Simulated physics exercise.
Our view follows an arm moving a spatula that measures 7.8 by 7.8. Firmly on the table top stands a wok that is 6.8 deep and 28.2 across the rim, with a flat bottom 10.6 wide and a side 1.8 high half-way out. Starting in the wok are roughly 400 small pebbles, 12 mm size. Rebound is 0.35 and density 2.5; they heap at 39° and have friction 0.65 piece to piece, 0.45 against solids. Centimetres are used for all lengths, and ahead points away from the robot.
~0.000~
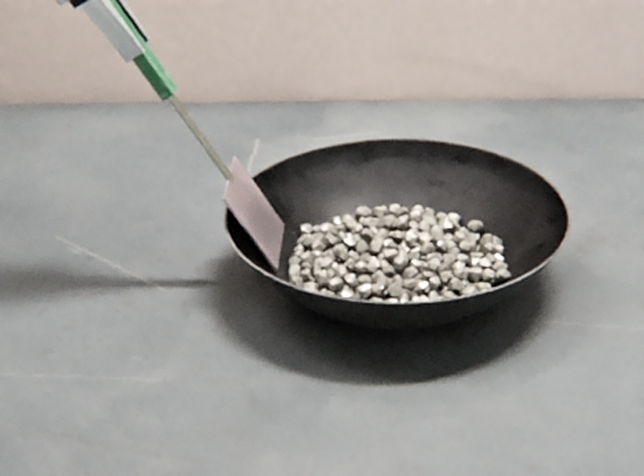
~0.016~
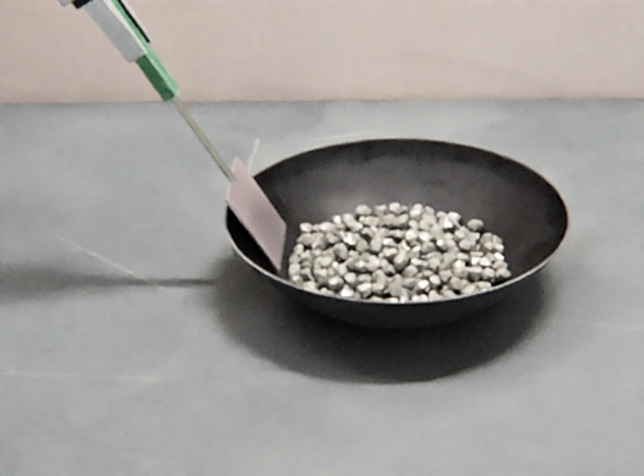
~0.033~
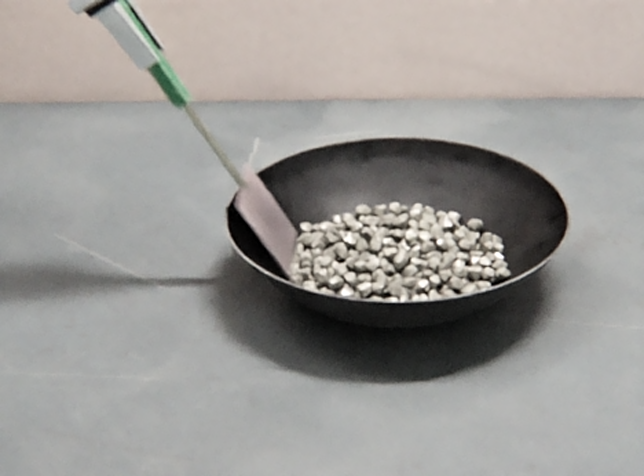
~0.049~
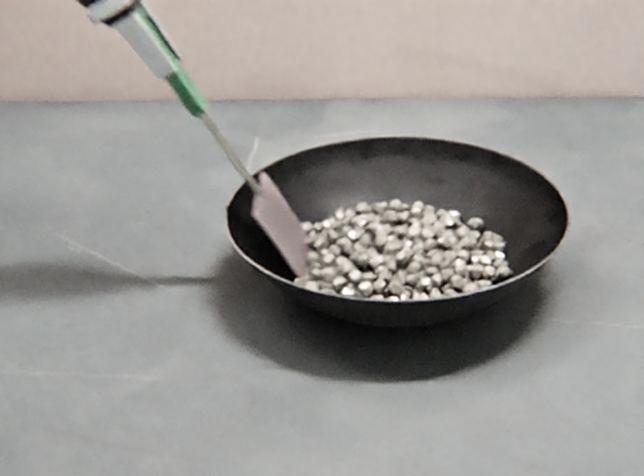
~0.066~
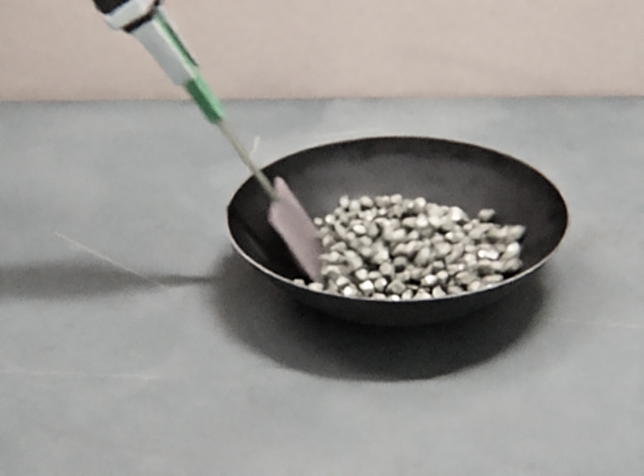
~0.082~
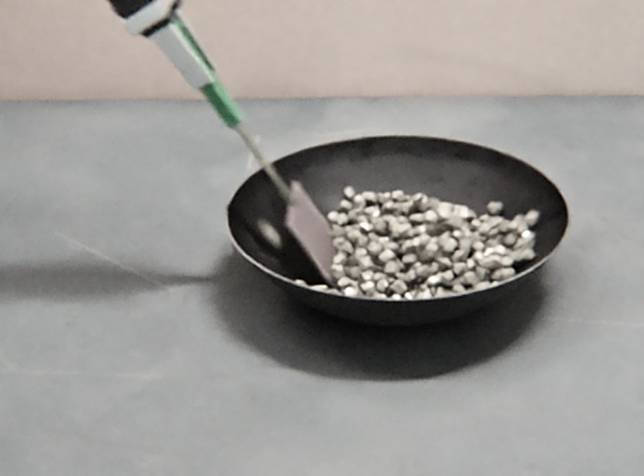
A spatula with a green and white handle slides down and rightward inside a black wok on a gray table, pressing into a heap of small gray pebbles and pushing them toward the right side.
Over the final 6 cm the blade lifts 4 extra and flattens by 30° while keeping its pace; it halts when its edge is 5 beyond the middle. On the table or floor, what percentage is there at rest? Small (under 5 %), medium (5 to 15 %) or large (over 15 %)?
Small.
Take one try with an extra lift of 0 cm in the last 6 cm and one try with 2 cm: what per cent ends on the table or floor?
First try about 0 %, second try about 0 %.
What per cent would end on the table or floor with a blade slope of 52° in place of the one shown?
0 %.
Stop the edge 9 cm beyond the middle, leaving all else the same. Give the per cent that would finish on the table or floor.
Then roughly 30 percent would finish on the table or floor.
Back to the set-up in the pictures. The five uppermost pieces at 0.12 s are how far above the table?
I'd put them at about 8 centimetres above the table.
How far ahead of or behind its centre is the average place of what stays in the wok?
Roughly 5.0 cm ahead of the centre.
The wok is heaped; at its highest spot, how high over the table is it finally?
Some 7.5 cm above the table.
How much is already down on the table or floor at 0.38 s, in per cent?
It is near 0 percent.
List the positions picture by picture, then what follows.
Spatula top edge at (229, 177), sloping 60°; upper third of the load around (402, 252), from x 295 to 500, top at y 210; 404 in the wok, in the first frame.
Spatula top edge at (231, 178), sloping 60°; upper third of the load around (402, 251), from x 295 to 500, top at y 210, in the second frame.
Spatula top edge at (242, 184), sloping 60°; upper third of the load around (402, 251), from x 295 to 500, top at y 210, in the third frame.
Spatula top edge at (259, 193), sloping 60°; upper third of the load around (400, 249), from x 300 to 500, top at y 205, in the fourth frame.
Spatula top edge at (275, 199), sloping 60°; upper third of the load around (421, 243), from x 295 to 515, top at y 200, in the fifth frame.
Spatula top edge at (292, 202), sloping 60°; upper third of the load around (431, 238), from x 265 to 535, top at y 195; 404 in the wok, in the sixth frame.
By 0.12 s, sloping 59°, highest piece 11 above the table; 402 in the wok, 2 on the blade or in flight.
By 0.16 s, sloping 46°, highest piece 15 above the table; 401 in the wok, 3 on the blade or in flight.
By 0.38 s, sloping 30°, highest piece 11 above the table; 399 in the wok, 1 on the table or floor, 4 on the blade or in flight.
By 1.43 s, sloping 30°, highest piece 7 above the table; 399 in the wok, 5 on the table or floor.
Final count, 399 in the wok, 5 on the table or floor. That is 1 % on the table or floor.
